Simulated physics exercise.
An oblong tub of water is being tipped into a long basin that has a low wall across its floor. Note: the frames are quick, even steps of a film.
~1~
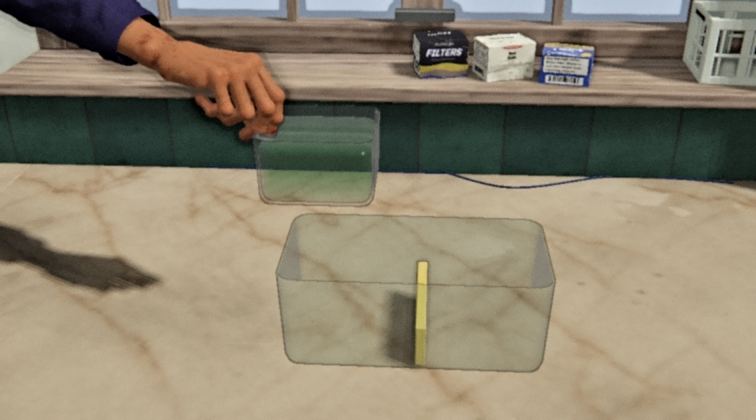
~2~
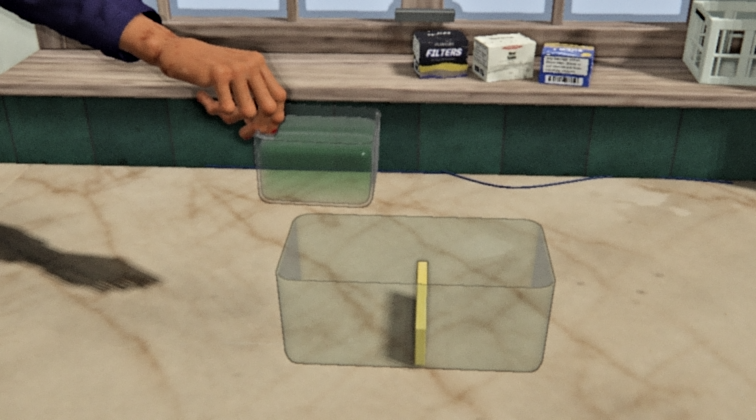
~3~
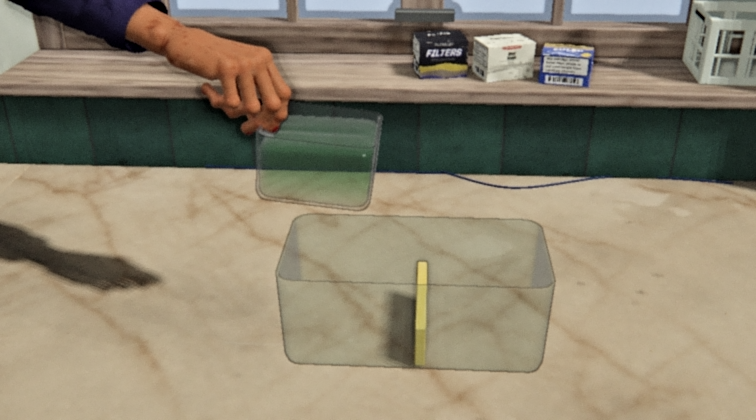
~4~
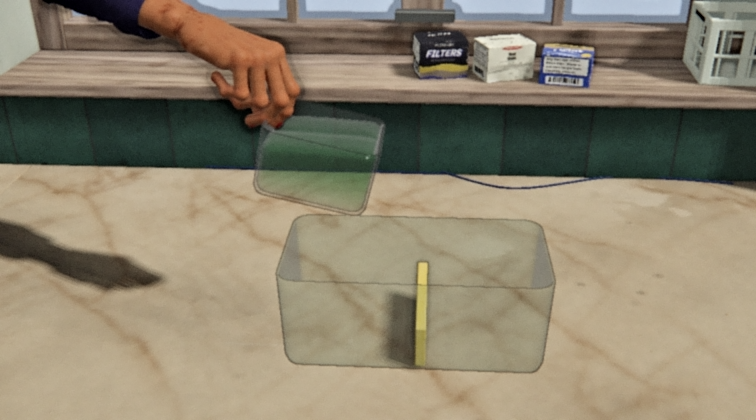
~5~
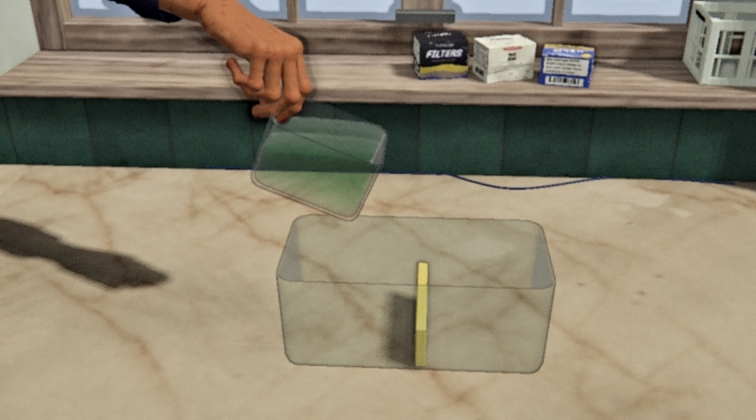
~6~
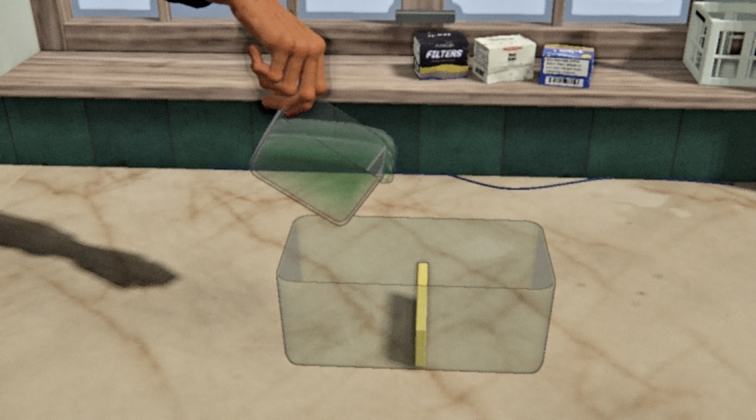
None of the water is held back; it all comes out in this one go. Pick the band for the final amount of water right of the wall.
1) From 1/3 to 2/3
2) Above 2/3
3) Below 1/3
The answer is 1.
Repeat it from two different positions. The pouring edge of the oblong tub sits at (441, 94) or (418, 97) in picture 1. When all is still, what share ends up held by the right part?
Result, first then second: About 90 % and about 85 %.
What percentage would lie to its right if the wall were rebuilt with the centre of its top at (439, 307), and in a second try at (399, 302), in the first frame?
In turn some 35 and 75 in a hundred.
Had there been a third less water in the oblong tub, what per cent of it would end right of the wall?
It works out near 30 percent.
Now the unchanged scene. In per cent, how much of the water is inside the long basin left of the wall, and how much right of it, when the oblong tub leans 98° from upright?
About 5 per cent on the left and 40 on the right.
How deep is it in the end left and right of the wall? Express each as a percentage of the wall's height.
On the left it is 30 per cent, on the right 40.
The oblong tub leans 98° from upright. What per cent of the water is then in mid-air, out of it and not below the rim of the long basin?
That works out near 30 percent.
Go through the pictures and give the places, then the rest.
The first frame shows tilt 0°; pouring edge (376, 126); surface from (265, 130) to (375, 133); the long basin's rim runs from (286, 246) to (548, 253); the wall's top is at (422, 294).
The second frame shows tilt 2°; pouring edge (376, 128); surface from (265, 130) to (375, 134).
The third frame shows tilt 6°; pouring edge (379, 132); surface from (267, 130) to (377, 135).
The fourth frame shows tilt 13°; pouring edge (382, 140); surface from (269, 131) to (380, 137).
The fifth frame shows tilt 23°; pouring edge (384, 150); surface from (268, 133) to (385, 141); 1 per cent is over the edge.
The sixth frame shows tilt 34°; pouring edge (384, 162); surface from (268, 133) to (384, 152); 6 per cent is over the edge.
A moment on, the oblong tub is tipped on its side and 22 per cent is still to pour, 7 is left of the wall and 39 right of it.
Next, the oblong tub is tipped right over and 3 per cent is still to pour, 36 is left of the wall and 56 right of it.
Then the oblong tub is tipped right over and 0 per cent is still to pour, 44 is left of the wall and 55 right of it.
Later the oblong tub is tipped right over and 0 per cent is still to pour, 44 is left of the wall and 55 right of it.
Finally, 44 per cent lies left of the wall, 55 right of it and 1 outside.
